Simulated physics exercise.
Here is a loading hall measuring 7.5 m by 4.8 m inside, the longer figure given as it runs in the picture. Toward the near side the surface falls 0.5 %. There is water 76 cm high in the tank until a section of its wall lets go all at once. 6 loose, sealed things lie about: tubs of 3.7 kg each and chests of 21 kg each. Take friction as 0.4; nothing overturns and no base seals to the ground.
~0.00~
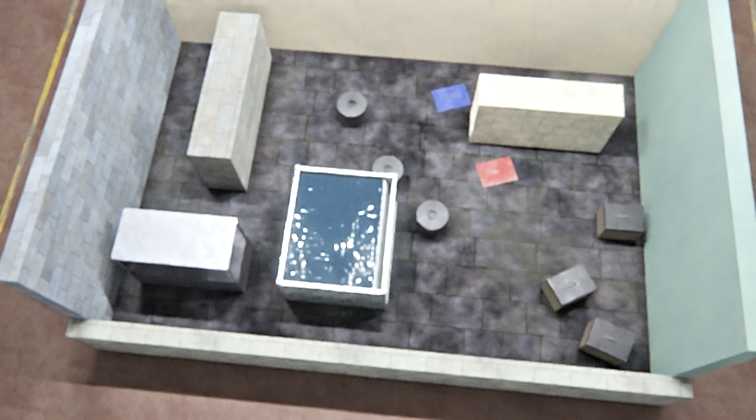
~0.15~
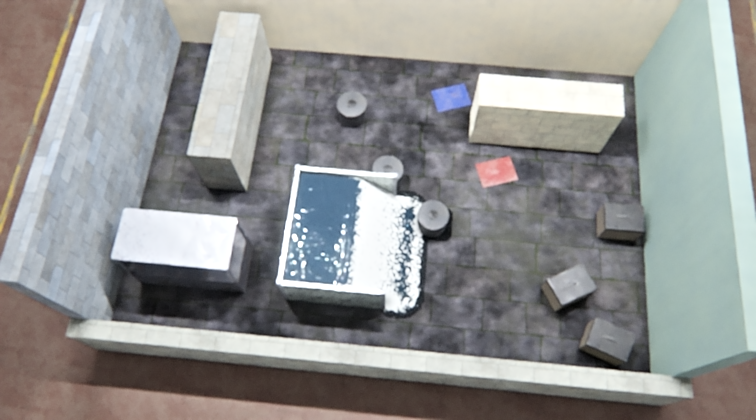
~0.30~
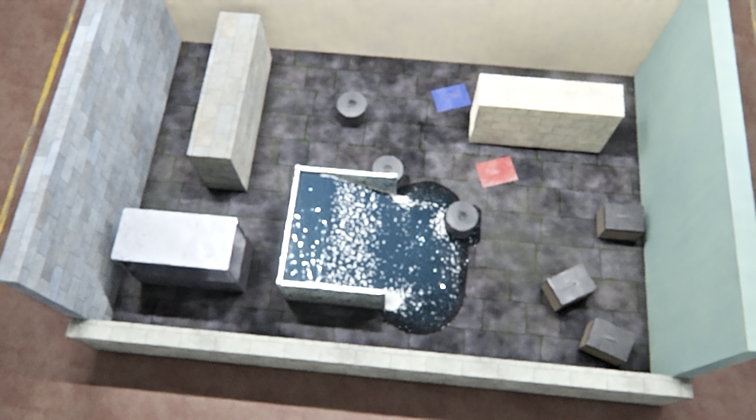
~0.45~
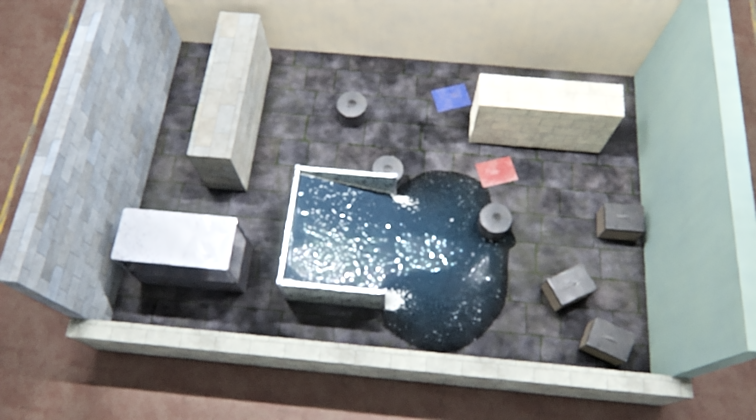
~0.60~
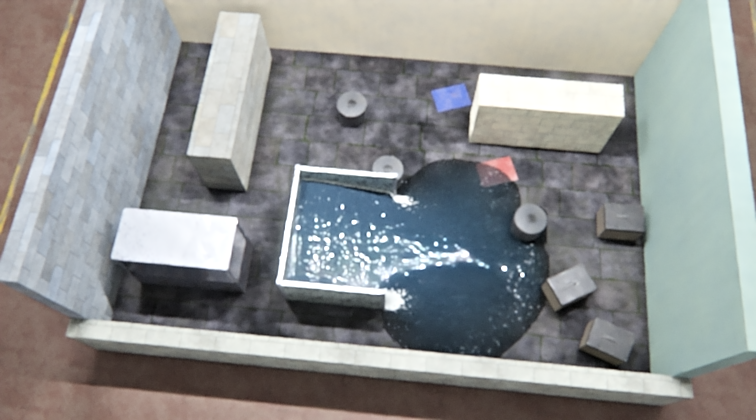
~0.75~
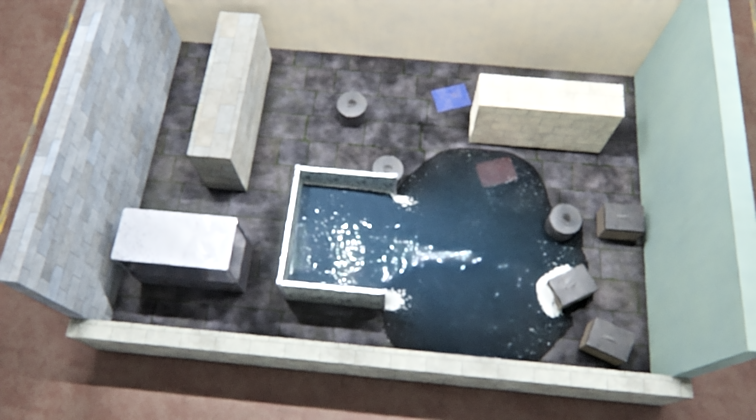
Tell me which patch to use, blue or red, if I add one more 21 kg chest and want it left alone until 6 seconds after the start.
I would set it on blue.
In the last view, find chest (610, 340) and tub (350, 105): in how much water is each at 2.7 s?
Roughly 24 and 0 cm.
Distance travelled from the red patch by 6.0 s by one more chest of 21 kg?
About 60 cm.
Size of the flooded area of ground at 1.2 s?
Some 13 m2 of it.
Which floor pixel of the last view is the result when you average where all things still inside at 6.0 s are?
Close to pixel (406, 181).
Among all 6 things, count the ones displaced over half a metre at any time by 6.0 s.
The total is 6.
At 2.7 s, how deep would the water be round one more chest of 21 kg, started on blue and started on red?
1 cm and 17 cm, in that order.
After 1.2 s on blue it would be 0 cm off in 0 cm of water; on red it would be 16 cm off in 8 cm of water.
After 2.7 s on blue it would be 0 cm off in 1 cm of water; on red it would be 127 cm off in 17 cm of water.
After 4.2 s on blue it would be 4 cm off in 5 cm of water; on red it would be 91 cm off in 14 cm of water.
After 6.0 s on blue it would be 15 cm off in 5 cm of water; on red it would be 65 cm off in 7 cm of water.
